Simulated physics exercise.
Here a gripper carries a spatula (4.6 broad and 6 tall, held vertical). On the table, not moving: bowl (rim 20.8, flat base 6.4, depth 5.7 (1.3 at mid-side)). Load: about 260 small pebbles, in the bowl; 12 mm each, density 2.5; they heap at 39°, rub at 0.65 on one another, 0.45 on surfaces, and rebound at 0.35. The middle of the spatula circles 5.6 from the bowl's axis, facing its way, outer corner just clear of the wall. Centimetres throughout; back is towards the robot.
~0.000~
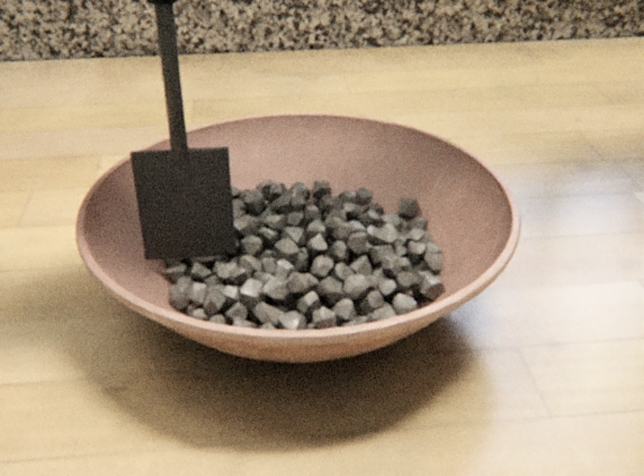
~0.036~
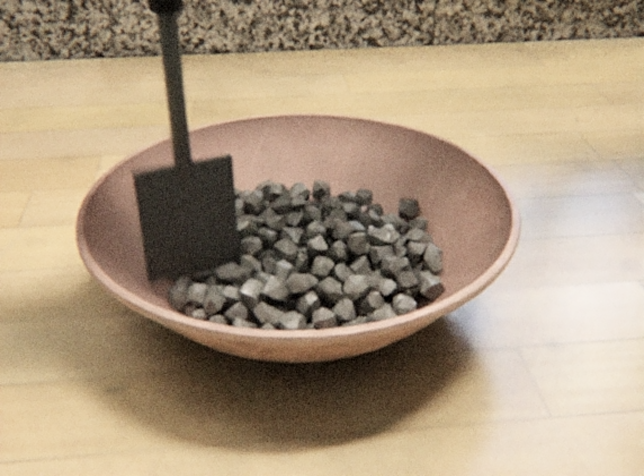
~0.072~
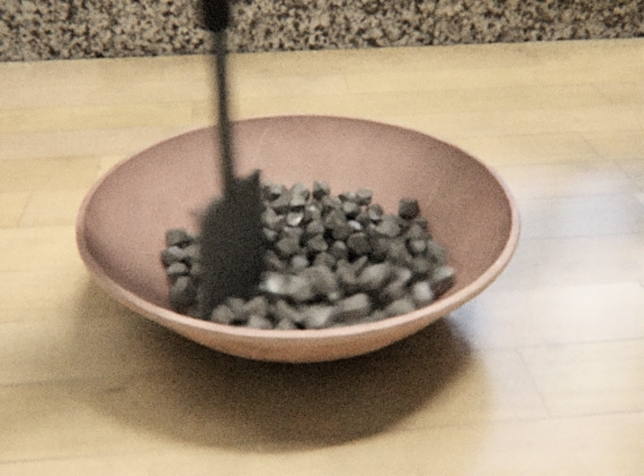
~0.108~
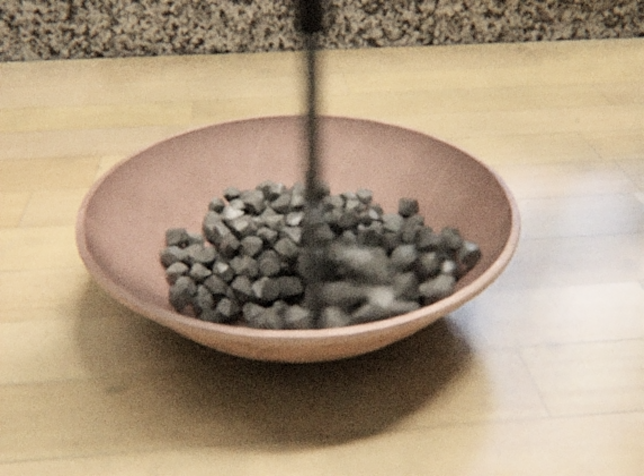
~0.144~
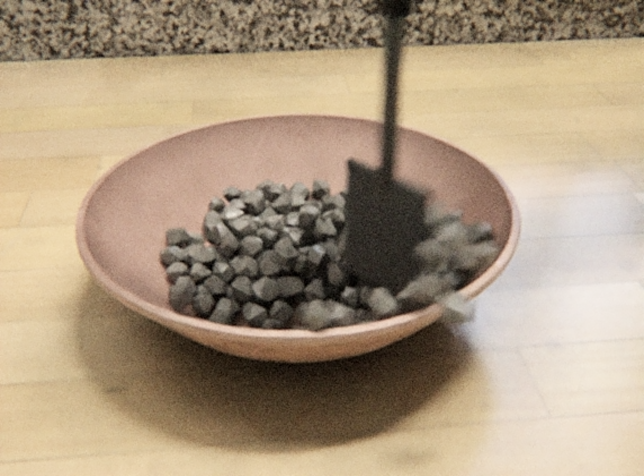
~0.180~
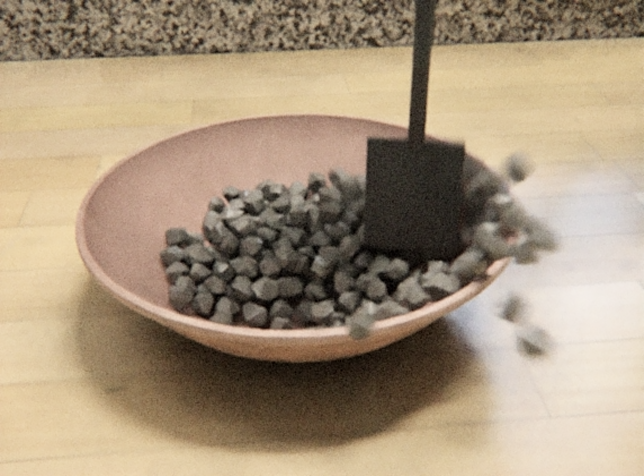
The video shows a dark spatula held upright in a pinkish bowl of small gray pebbles, sweeping from the left side along the near side to the right, pushing pebbles rightward as several fly over the bowl's right rim.
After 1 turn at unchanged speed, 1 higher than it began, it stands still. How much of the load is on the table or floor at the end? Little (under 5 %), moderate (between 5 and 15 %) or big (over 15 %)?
Share on the table or floor: Big (over 15 %).
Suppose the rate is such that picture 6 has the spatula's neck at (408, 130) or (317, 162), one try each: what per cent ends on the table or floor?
About 15 and 5 per cent.
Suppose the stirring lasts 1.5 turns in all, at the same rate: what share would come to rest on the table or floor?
Then about 30 per cent.
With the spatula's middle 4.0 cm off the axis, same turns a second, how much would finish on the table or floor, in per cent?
Then about 20 per cent.
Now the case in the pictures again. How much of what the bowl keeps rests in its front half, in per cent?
Some 50 per cent.
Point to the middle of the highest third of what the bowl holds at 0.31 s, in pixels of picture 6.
At about (217, 193).
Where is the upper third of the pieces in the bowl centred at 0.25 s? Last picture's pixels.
Near (327, 172).
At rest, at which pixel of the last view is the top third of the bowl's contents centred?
At about (251, 257).
After 0.25 s, 236° round, highest piece 9 above the table; 232 in the bowl, 3 on the table or floor, 22 in flight or on the tool.
After 0.31 s, 305° round, highest piece 10 above the table; 213 in the bowl, 14 on the table or floor, 30 in flight or on the tool.
After 0.54 s, 0° round, highest piece 5 above the table; 193 in the bowl, 63 on the table or floor, 1 in flight or on the tool.
After 1.24 s, 0° round, highest piece 4 above the table; 193 in the bowl, 64 on the table or floor.
In the end, 193 in the bowl, 64 on the table or floor. That is 25 % on the table or floor.
